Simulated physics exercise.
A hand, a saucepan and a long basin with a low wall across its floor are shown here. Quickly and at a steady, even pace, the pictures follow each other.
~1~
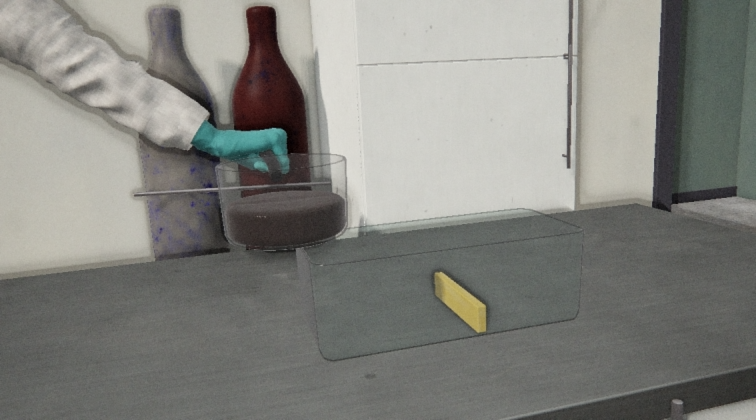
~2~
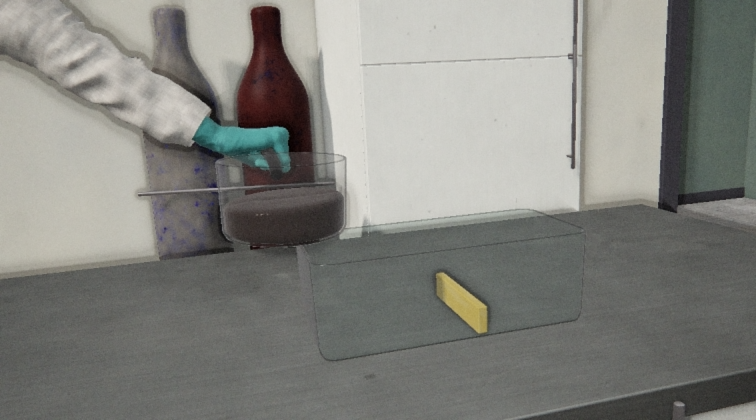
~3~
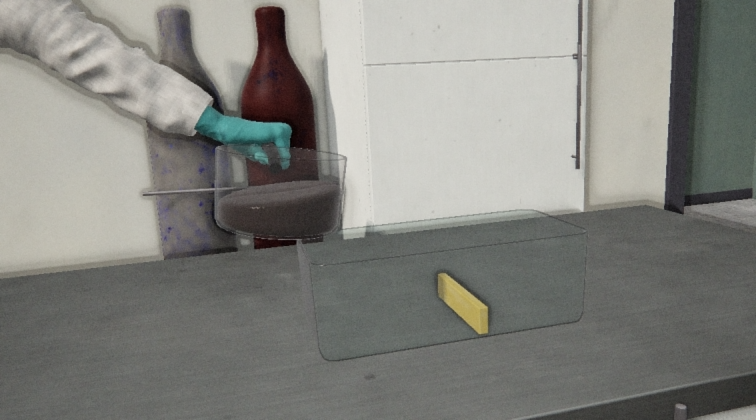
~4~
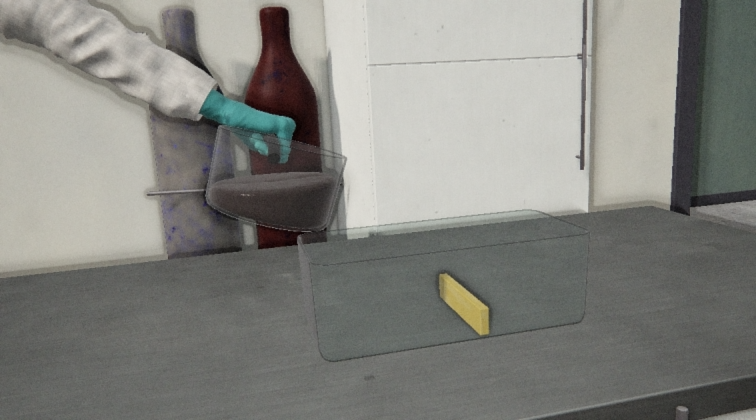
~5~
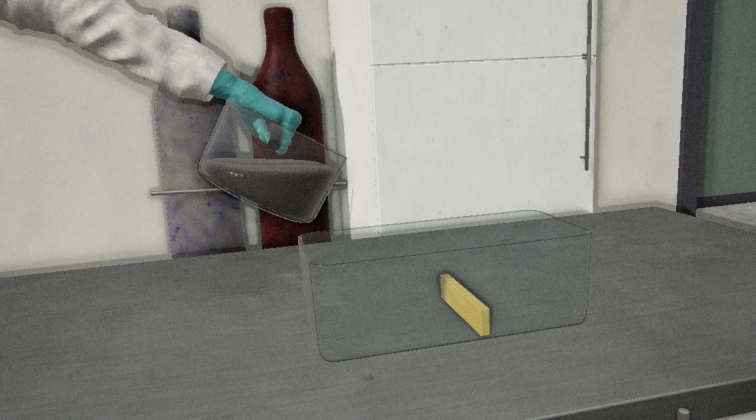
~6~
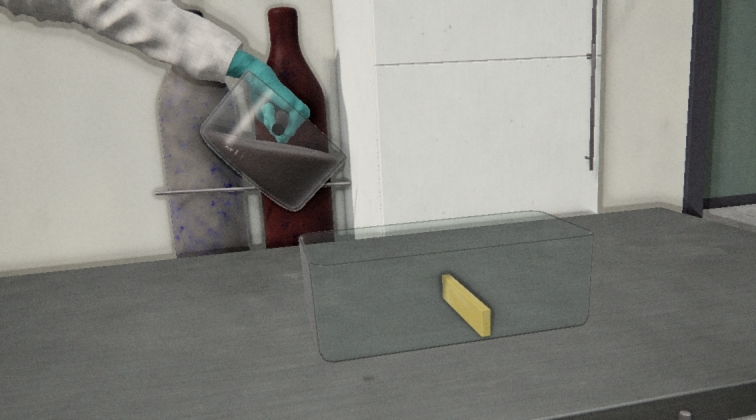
The clip shows a teal-gloved hand above a clear saucepan of dark liquid, which tilts progressively toward the right beside two bottles, while a transparent long basin with a low yellow wall inside stays still on the grey counter.
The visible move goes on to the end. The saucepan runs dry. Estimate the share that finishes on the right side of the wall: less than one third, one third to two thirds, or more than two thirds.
Once it settles, the part right of the wall is below a third, I'd say.
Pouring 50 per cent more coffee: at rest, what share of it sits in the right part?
That share would be some 30 parts in a hundred.
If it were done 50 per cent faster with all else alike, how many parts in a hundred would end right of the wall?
About 20 %.
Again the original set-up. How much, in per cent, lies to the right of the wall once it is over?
15 in a hundred.
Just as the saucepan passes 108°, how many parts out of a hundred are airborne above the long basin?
Roughly 60 percent.
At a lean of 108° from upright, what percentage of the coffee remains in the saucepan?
Looks like roughly 35 percent is still held.
A moment on, the tilt is 108° and 33 per cent is still to pour, 8 is left of the wall and 0 right of it.
Next, the tilt is 121° and 1 per cent is still to pour, 74 is left of the wall and 12 right of it.
Then the tilt is 121° and 0 per cent is still to pour, 77 is left of the wall and 12 right of it.
Later the tilt is 121° and 0 per cent is still to pour, 78 is left of the wall and 14 right of it.
At rest 78 per cent lies left of the wall, 14 right of it and 8 outside.
